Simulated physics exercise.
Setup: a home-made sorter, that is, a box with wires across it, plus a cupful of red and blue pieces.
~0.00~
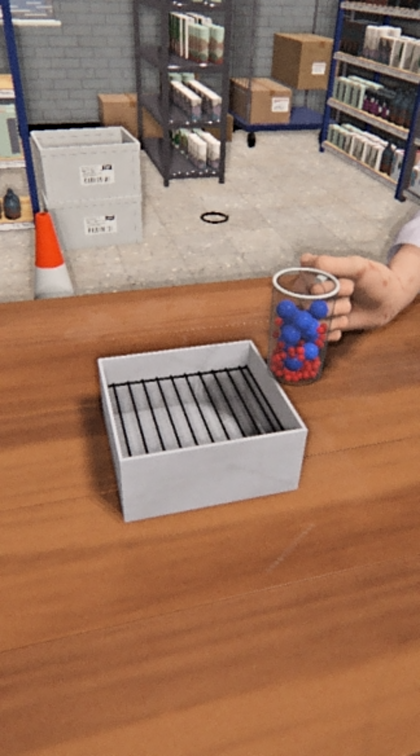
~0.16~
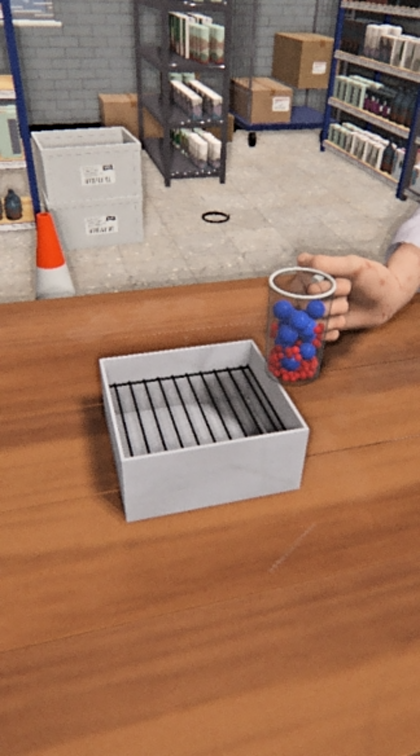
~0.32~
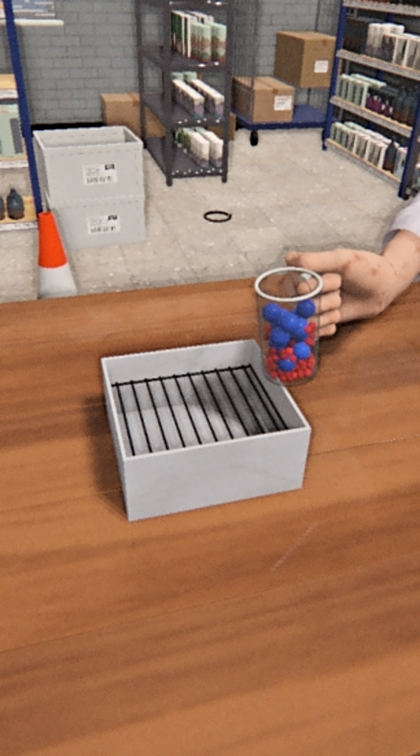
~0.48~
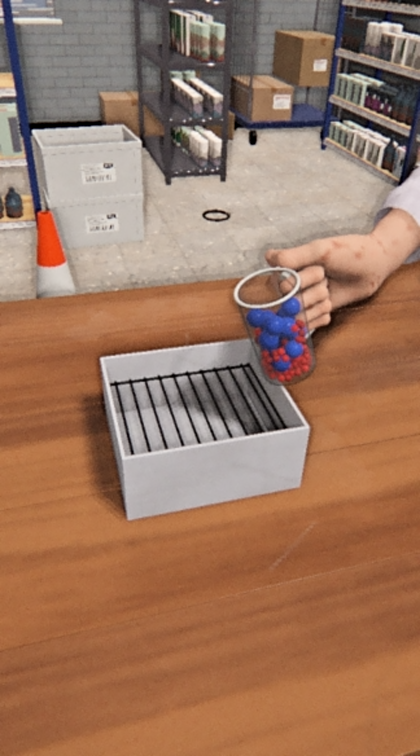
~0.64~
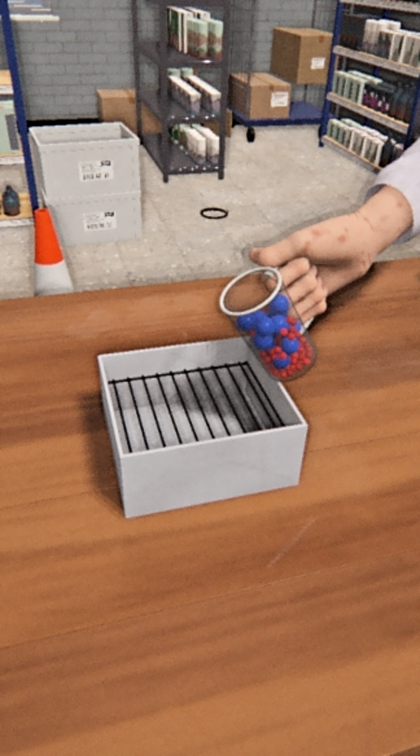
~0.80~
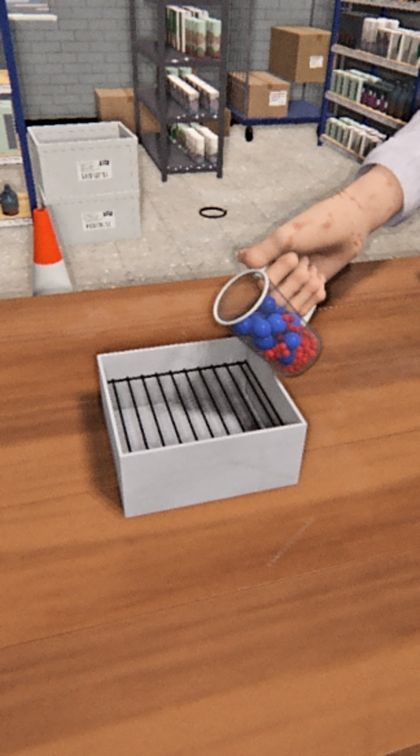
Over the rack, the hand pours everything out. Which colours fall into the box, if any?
The red bits slip past the grid. Blue bits? They sit on the grille.
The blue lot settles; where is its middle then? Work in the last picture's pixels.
Near pixel (191, 399).
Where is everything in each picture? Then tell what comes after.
The first frame shows cup at (300, 329), upright; rack at (140, 425), 12 wires across; red sweets at (297, 369), narrower than the gaps; blue sweets at (286, 342), wider than the gaps.
The second frame shows cup at (297, 329), upright; blue ones at (283, 342).
The third frame shows cup at (289, 329), tipped 7°; red ones at (292, 368).
The fourth frame shows cup at (278, 329), tipped 19°; blue ones at (286, 327).
The fifth frame shows cup at (272, 328), tipped 30°; red ones at (277, 349).
The sixth frame shows cup at (271, 327), tipped 42°; rack at (140, 421); red ones at (281, 346); blue ones at (269, 343).
Around 1.17 s, red ones, all in the cup; blue ones, all in the cup.
Around 1.57 s, red ones, all in the cup; blue ones, nearly all in the cup, a small part on or over the wires.
Around 2.04 s, red ones, a stray few in the cup, about half on or over the wires, about half under the rack, a stray few outside the box; blue ones, all on or over the wires.
Finally (3.2 s), red ones, a stray few on the wires, nearly all under the rack, a stray few outside the box; blue ones, all on the wires, none under the rack.
